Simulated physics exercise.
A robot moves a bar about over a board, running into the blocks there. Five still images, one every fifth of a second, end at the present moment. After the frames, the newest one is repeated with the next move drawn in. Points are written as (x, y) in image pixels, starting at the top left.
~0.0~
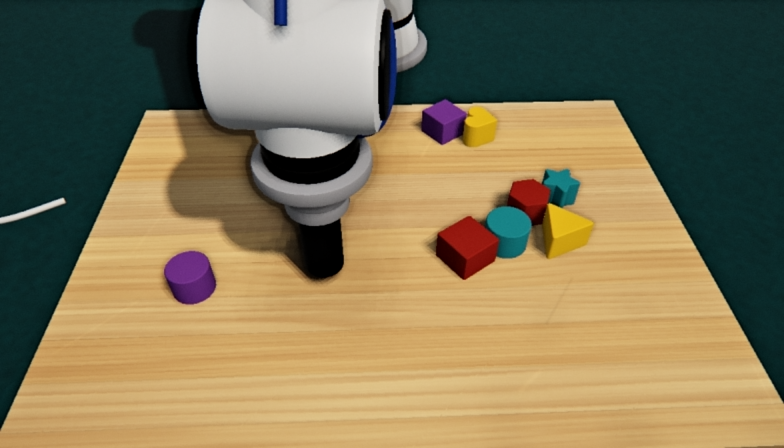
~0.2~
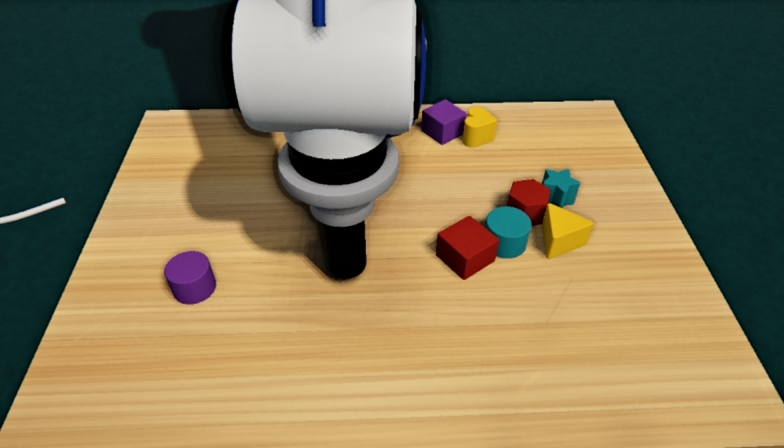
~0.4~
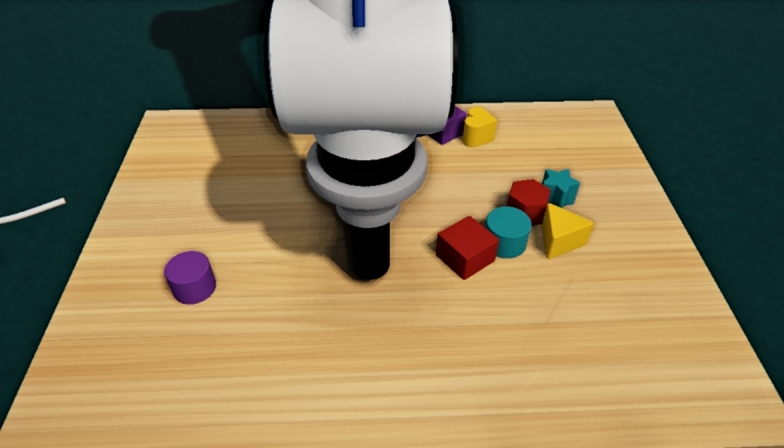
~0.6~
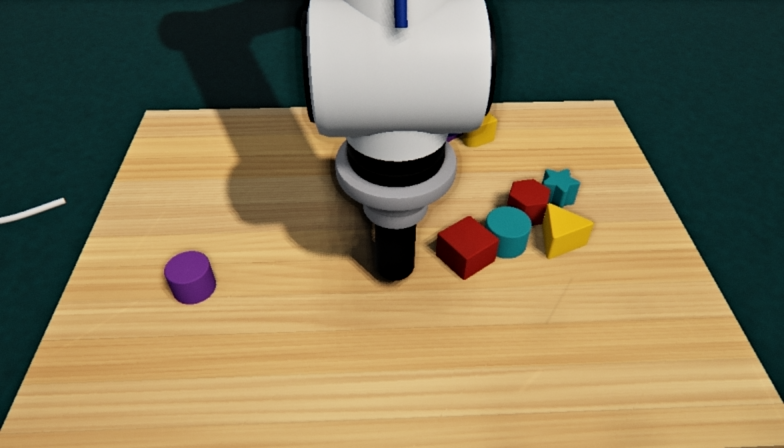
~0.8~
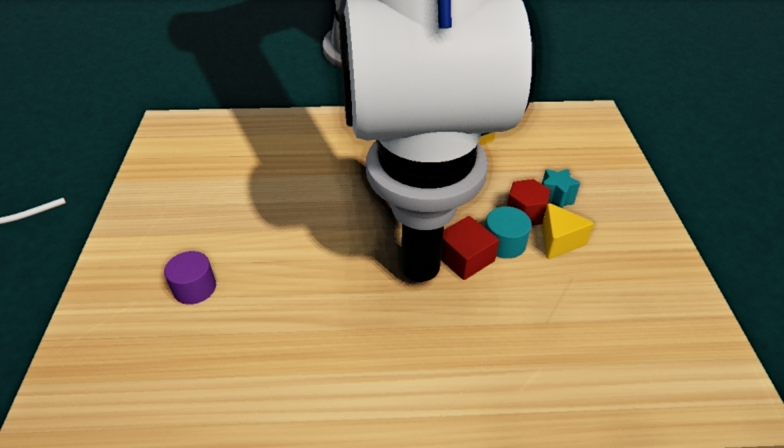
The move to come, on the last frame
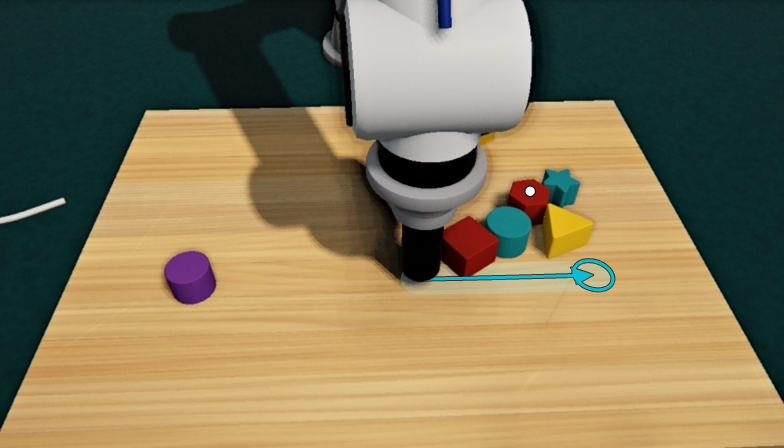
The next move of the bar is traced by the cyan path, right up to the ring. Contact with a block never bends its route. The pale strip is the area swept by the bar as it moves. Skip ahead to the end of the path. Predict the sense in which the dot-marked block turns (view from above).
It spins against the clock.
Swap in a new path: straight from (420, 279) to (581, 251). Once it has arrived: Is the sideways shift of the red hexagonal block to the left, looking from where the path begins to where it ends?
Short answer: Yes.
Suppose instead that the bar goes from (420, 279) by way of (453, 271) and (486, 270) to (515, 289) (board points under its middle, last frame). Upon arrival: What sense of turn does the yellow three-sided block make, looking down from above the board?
It twists with the clock when seen from above.
The line goes straight from (420, 279) to (593, 275); the dot is on the red hexagonal block.
On the path given first. One third of the way, bar at (481, 267); red square at (502, 231), turned 20° anticlockwise; turquoise cylinder at (534, 210); red hexagonal block at (536, 183), turned 30° anticlockwise; yellow three-sided block at (573, 219), turned 15° clockwise.
Two thirds of the way, bar at (540, 266); red square at (548, 225), turned 45° anticlockwise; turquoise cylinder at (556, 196); red hexagonal block at (535, 171), turned 60° anticlockwise; yellow three-sided block at (594, 215), turned 35° clockwise.
At the end, bar at (597, 264); red square at (556, 224), turned 55° anticlockwise; turquoise cylinder at (558, 193); red hexagonal block at (534, 169), turned 65° anticlockwise; yellow three-sided block at (601, 213), turned 45° clockwise.
